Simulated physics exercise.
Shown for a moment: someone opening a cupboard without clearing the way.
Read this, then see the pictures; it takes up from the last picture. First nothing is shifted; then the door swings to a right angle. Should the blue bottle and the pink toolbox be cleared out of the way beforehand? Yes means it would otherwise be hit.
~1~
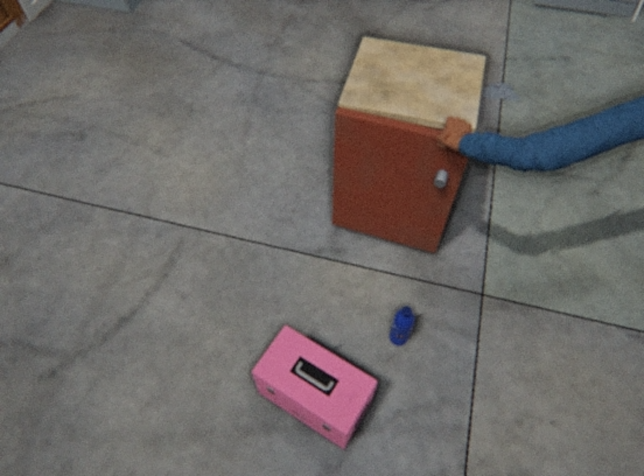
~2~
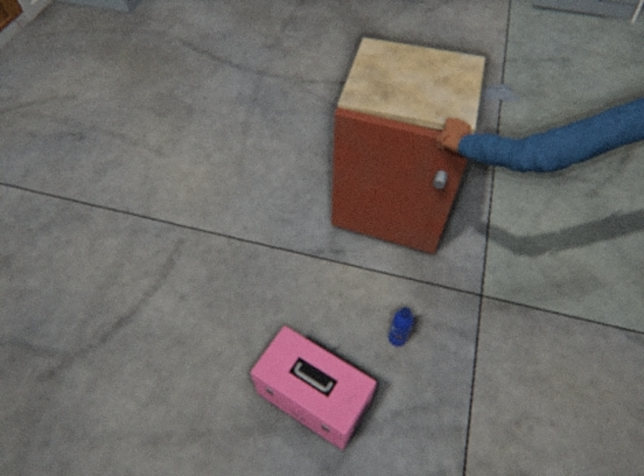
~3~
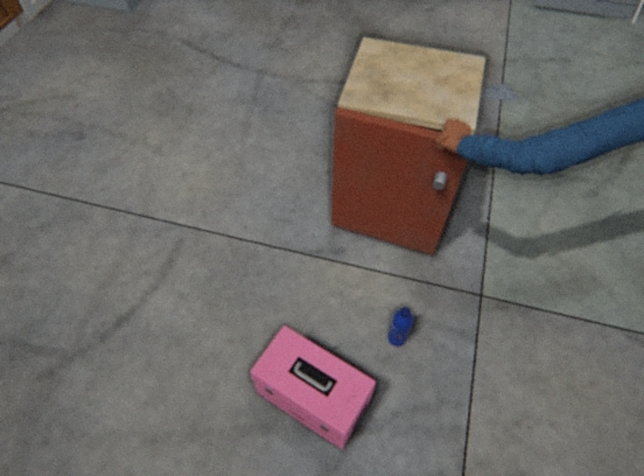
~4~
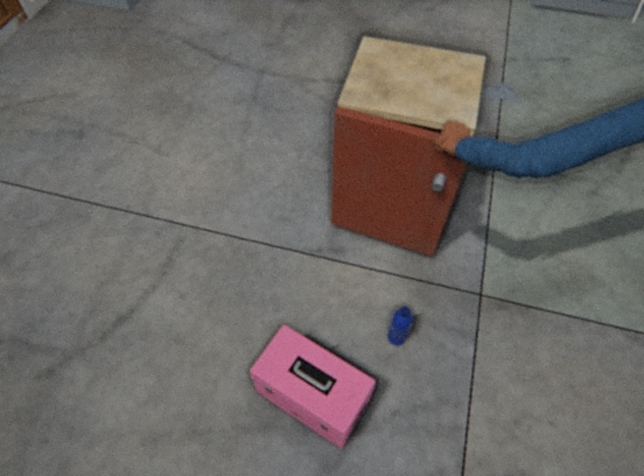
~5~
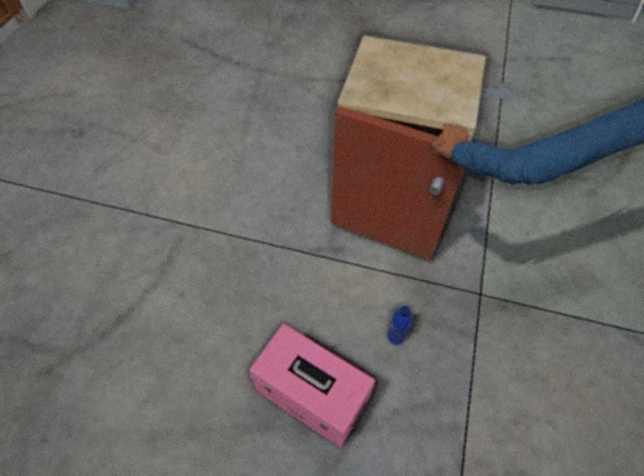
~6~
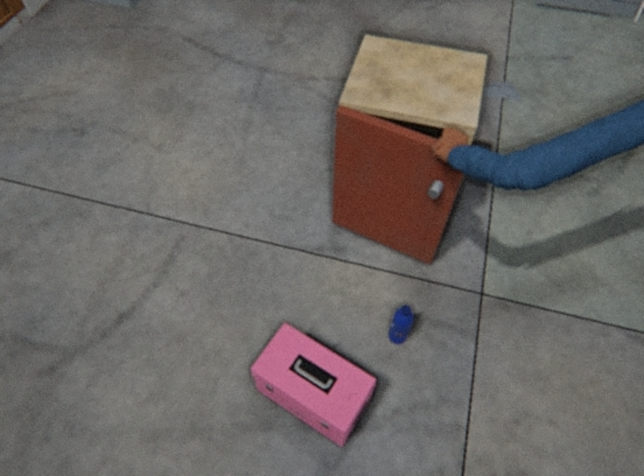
Blue bottle: No; pink toolbox: No.
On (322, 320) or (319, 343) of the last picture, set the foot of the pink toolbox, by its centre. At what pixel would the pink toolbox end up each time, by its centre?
Roughly (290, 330) and (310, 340).
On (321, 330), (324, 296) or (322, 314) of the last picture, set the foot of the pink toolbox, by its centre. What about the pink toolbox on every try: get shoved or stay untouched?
Result, first setting: It is hit; second setting: It is hit; third setting: It is hit.
Then, 0.78 s after the last picture, door 36° open; blue bottle at rest near (402, 324); pink toolbox at rest near (313, 385).
Then, 1.72 s after the last picture, door 65° open; blue bottle at rest near (402, 324); pink toolbox at rest near (313, 385).
Then, 2.50 s after the last picture, door 88° open; blue bottle at rest near (402, 324); pink toolbox at rest near (313, 385).
At rest, the blue bottle stays untouched, near (402, 324); the pink toolbox stays untouched, near (313, 385).
